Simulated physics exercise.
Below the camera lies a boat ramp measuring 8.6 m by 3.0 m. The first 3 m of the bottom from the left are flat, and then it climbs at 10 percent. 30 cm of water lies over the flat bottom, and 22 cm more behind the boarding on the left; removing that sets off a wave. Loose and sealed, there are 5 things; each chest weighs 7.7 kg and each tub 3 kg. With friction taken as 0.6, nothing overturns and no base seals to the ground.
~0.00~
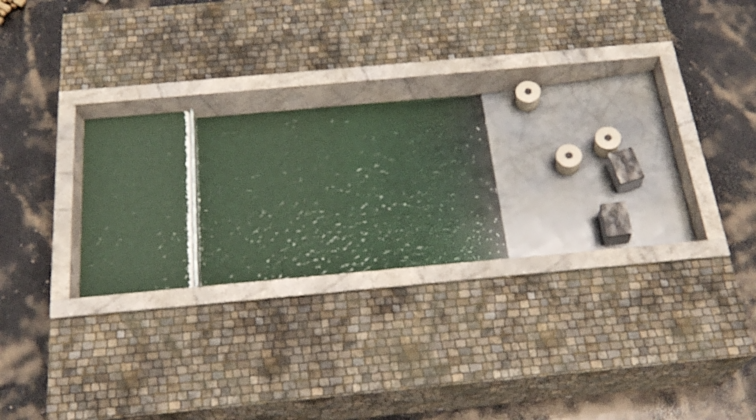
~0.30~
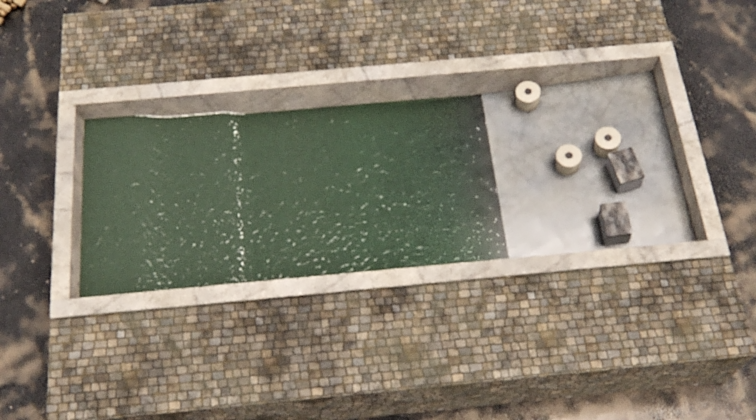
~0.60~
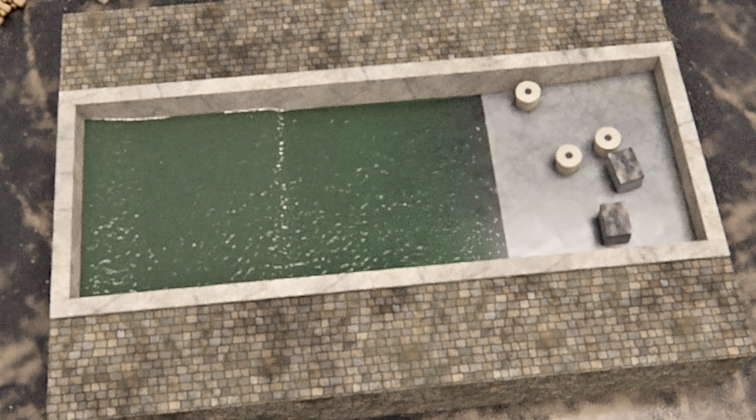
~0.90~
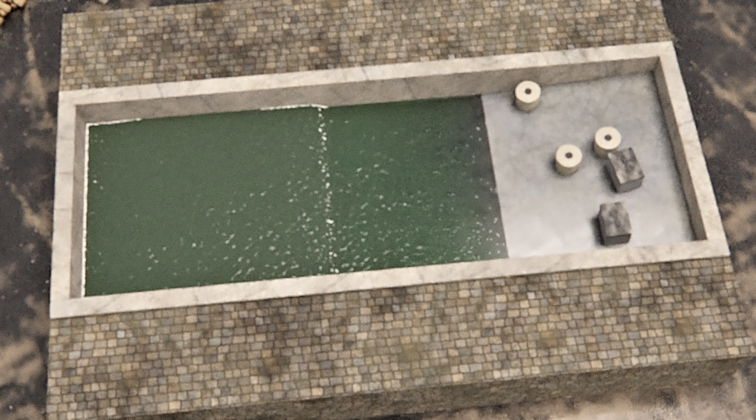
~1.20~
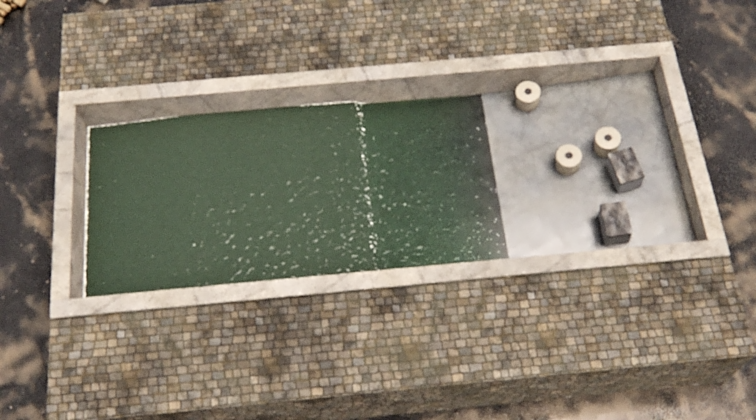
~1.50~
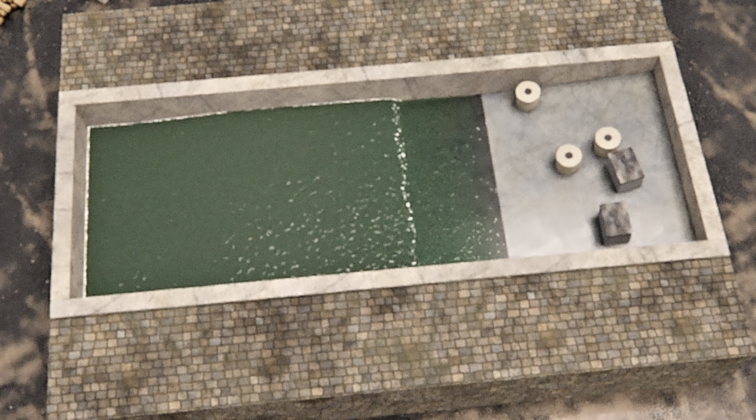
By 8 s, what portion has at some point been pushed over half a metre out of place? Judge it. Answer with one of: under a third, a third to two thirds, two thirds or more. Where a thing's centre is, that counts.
Two thirds or more.
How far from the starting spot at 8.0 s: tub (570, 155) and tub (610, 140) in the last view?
In turn: 250 cm, 200 cm.
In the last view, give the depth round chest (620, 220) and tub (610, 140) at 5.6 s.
First about 4 cm, second about 4 cm.
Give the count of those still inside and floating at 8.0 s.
At that time the total is 2.
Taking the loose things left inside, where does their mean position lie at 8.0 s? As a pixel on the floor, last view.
Centred roughly on (486, 180).
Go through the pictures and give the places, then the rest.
The first frame shows a chest at (629, 165) rests on the ground; a chest at (619, 218), on the bottom; water covers 17.7 m2; 0 of 5 have shifted.
The second frame shows a chest at (629, 165) rests on the ground; a chest at (619, 218) rests on the ground; water covers 17.7 m2; 0 of 5 have shifted.
The third frame shows a chest at (629, 165) rests on the ground; a chest at (619, 218), on the bottom; water covers 17.7 m2; 0 of 5 have shifted.
The fourth frame shows a chest at (629, 165), on the bottom; a chest at (619, 218) rests on the ground; water covers 17.7 m2; 0 of 5 have shifted.
The fifth frame shows a chest at (629, 165) rests on the ground; a chest at (619, 218), on the bottom; water covers 17.7 m2; 0 of 5 have shifted.
The sixth frame shows a chest at (629, 165) rests on the ground; a chest at (619, 218), on the bottom; water covers 17.7 m2; 0 of 5 have shifted.
After 2.1 s 0 of 5 are over 50 cm from their spots; 0 afloat.
After 3.6 s 1 of 5 are over 50 cm from their spots; 2 afloat.
After 5.6 s 1 of 5 are over 50 cm from their spots; 4 afloat.
After 8.0 s 4 of 5 are over 50 cm from their spots, and 4 have been at some point; 2 afloat.
